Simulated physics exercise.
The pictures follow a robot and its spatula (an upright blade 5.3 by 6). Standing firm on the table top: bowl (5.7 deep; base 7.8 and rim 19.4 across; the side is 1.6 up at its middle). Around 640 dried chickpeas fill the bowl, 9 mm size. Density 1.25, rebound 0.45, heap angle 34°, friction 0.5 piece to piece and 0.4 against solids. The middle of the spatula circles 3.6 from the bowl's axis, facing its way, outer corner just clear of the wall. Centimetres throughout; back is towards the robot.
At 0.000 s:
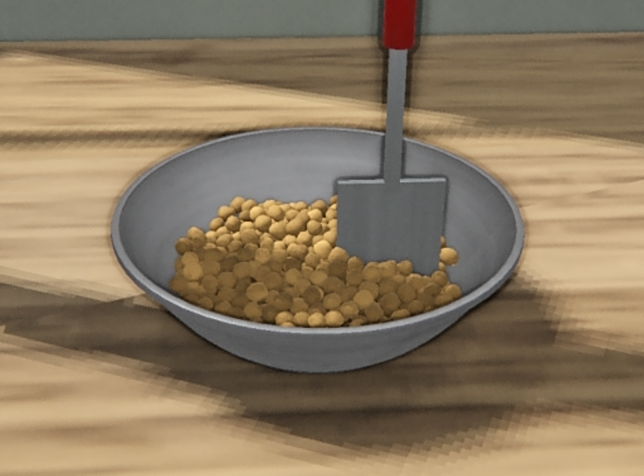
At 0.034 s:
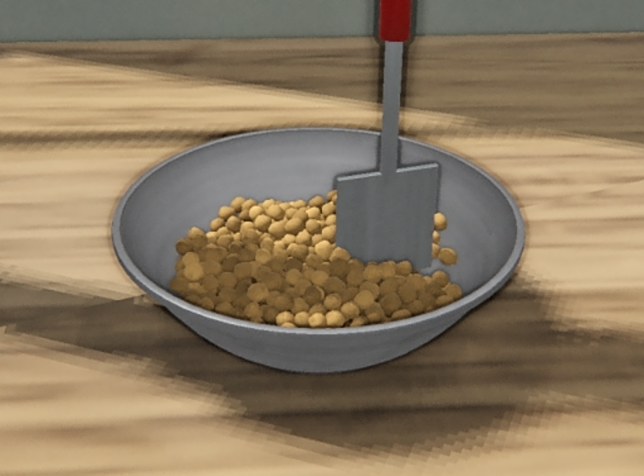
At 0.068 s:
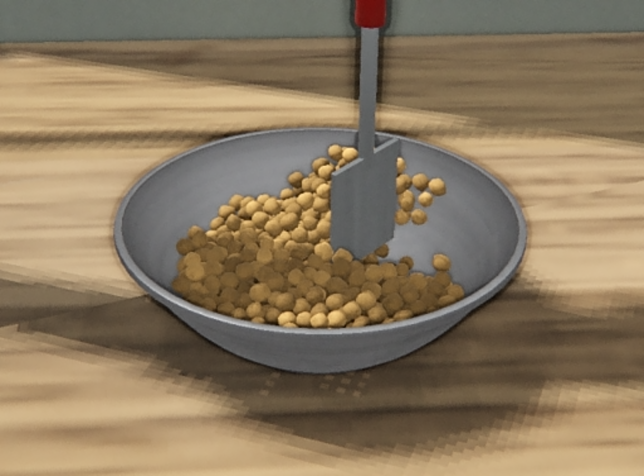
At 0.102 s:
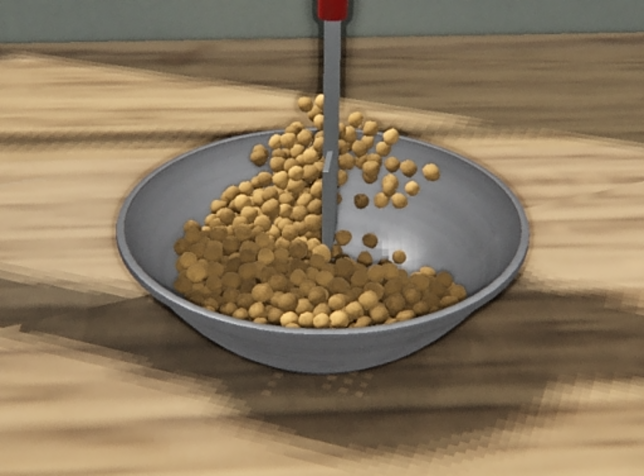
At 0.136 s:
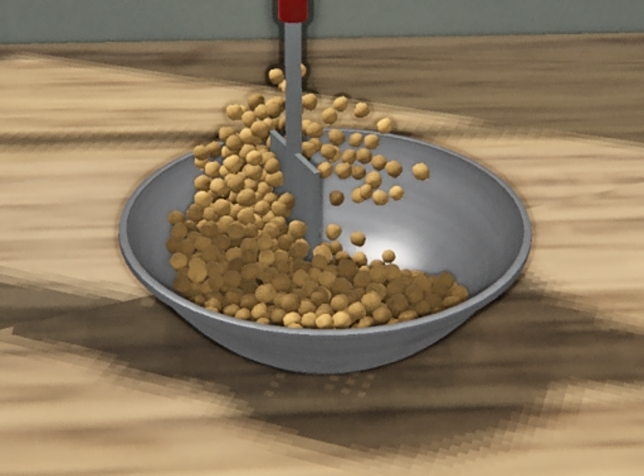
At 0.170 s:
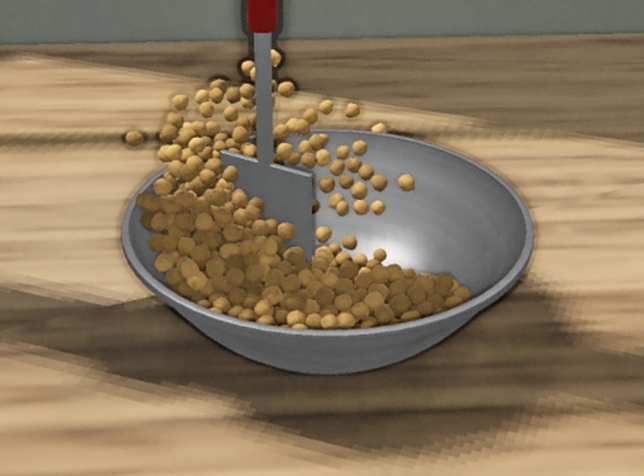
The clip shows a red-handled spatula in a grey bowl of small round tan chickpeas on a wooden surface, sweeping from the right around to the left, turning as it goes, while the chickpeas pile up and scatter upward.
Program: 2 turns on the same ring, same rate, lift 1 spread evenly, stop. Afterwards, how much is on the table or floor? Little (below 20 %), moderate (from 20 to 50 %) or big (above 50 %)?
Share on the table or floor: Moderate (from 20 to 50 %).
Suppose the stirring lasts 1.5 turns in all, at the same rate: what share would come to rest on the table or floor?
In that case some 30 per cent.
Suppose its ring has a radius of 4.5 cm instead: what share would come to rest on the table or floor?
Then about 30 per cent.
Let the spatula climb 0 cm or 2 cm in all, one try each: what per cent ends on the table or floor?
Some 45 and 30 per cent.
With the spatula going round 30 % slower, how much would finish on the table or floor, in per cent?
Then about 15 per cent.
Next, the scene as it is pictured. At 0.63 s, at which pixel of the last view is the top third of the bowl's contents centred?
Near (291, 261).
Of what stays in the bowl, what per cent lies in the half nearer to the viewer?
Some 50 per cent.
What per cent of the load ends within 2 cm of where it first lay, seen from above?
About 10 per cent.
After 0.40 s, 8° round, highest piece 8 above the table; 479 in the bowl, 109 on the table or floor, 55 in flight or on the tool.
After 0.63 s, 230° round, highest piece 6 above the table; 438 in the bowl, 201 on the table or floor, 4 in flight or on the tool.
After 0.94 s, 0° round, highest piece 5 above the table; 438 in the bowl, 205 on the table or floor.
After 1.64 s, 0° round, highest piece 5 above the table; 438 in the bowl, 205 on the table or floor.
At rest, 438 in the bowl, 205 on the table or floor. That is 32 % on the table or floor.
